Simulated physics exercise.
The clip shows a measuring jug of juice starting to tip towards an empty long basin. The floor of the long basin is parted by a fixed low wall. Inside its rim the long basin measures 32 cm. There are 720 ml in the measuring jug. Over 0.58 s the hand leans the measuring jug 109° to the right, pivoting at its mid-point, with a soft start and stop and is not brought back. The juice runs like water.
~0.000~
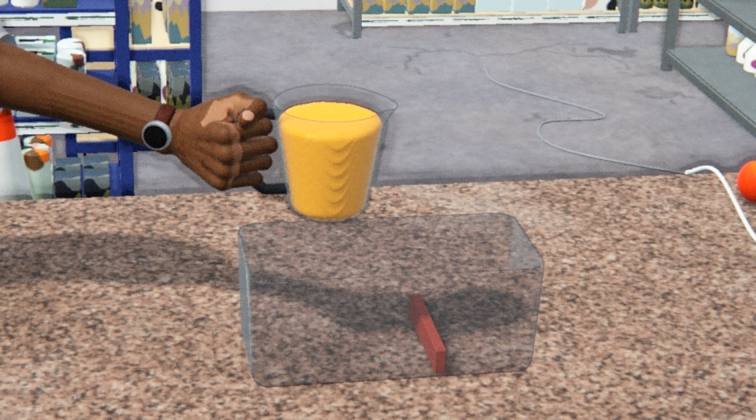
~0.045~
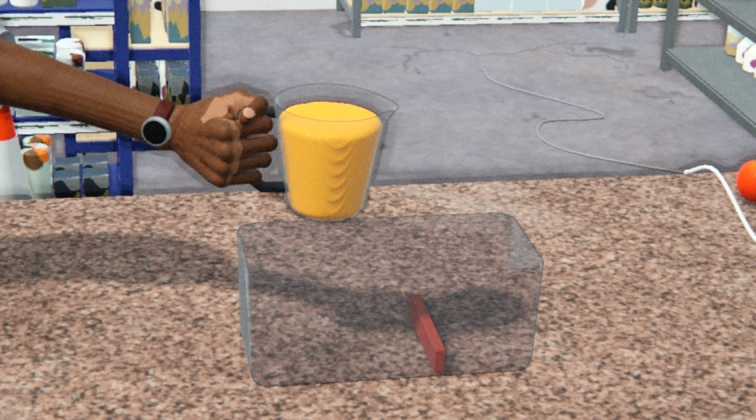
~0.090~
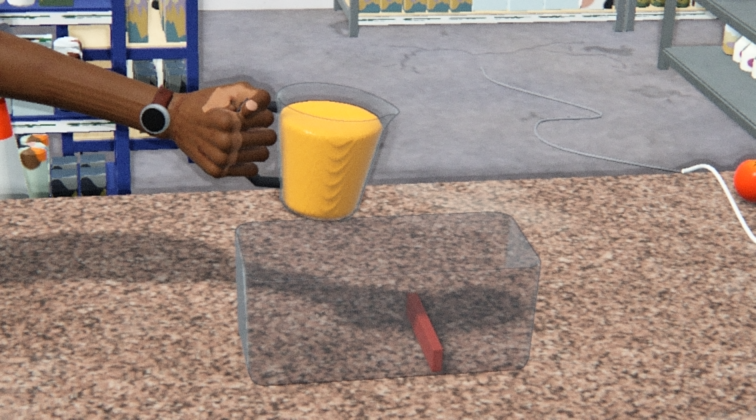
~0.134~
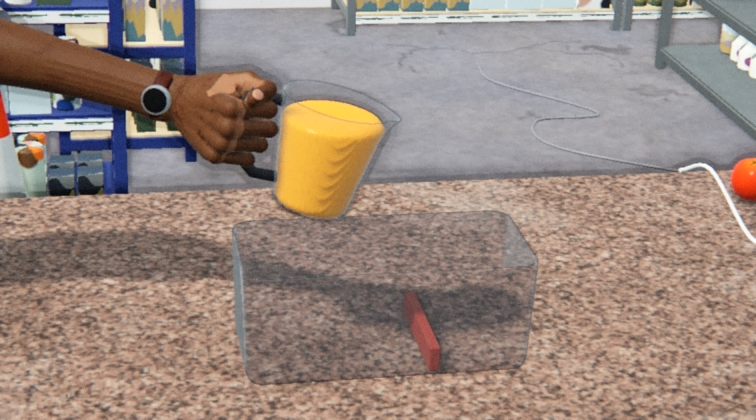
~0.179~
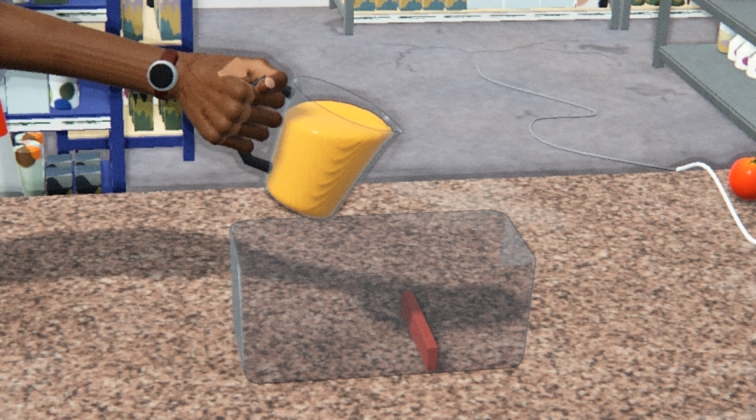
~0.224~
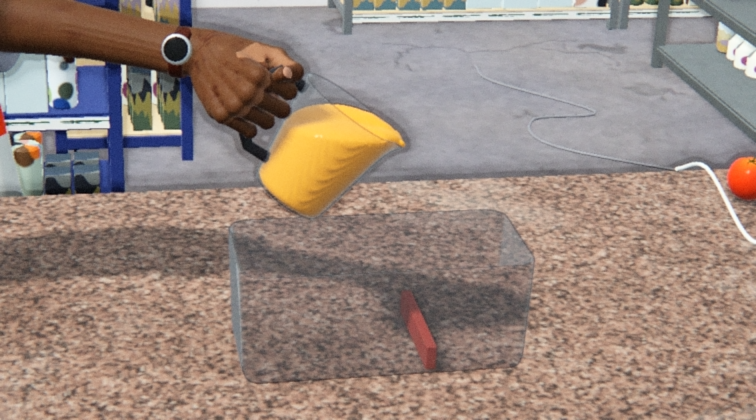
In the video, a hand holds a clear measuring jug of orange-yellow juice above an empty, transparent long basin with a small red wall inside, then leans the jug markedly to the right until the juice reaches its pouring edge.
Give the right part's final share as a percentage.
The far part has some 47 per cent.
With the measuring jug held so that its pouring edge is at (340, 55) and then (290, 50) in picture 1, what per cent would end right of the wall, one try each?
In turn about 15 and 20 per cent.
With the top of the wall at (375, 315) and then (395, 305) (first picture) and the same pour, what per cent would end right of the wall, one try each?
First 95, then 95 per cent.
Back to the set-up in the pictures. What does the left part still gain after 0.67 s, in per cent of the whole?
About 12 per cent.
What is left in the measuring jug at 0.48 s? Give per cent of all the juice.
Near 42 in a hundred.
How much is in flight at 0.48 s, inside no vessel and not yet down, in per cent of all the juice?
Near 20 in a hundred.
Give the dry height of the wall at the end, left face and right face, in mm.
Some 16 mm on the left and 4 mm on the right.
By 0.48 s the tilt is 101° and 43 per cent is still to pour, 8 is left of the wall and 29 right of it.
By 0.67 s the tilt is 109° and 6 per cent is still to pour, 39 is left of the wall and 47 right of it.
By 0.87 s the tilt is 109° and 0 per cent is still to pour, 46 is left of the wall and 51 right of it.
By 1.08 s the tilt is 109° and 0 per cent is still to pour, 50 is left of the wall and 47 right of it.
At rest 50 per cent lies left of the wall, 47 right of it and 2 outside.
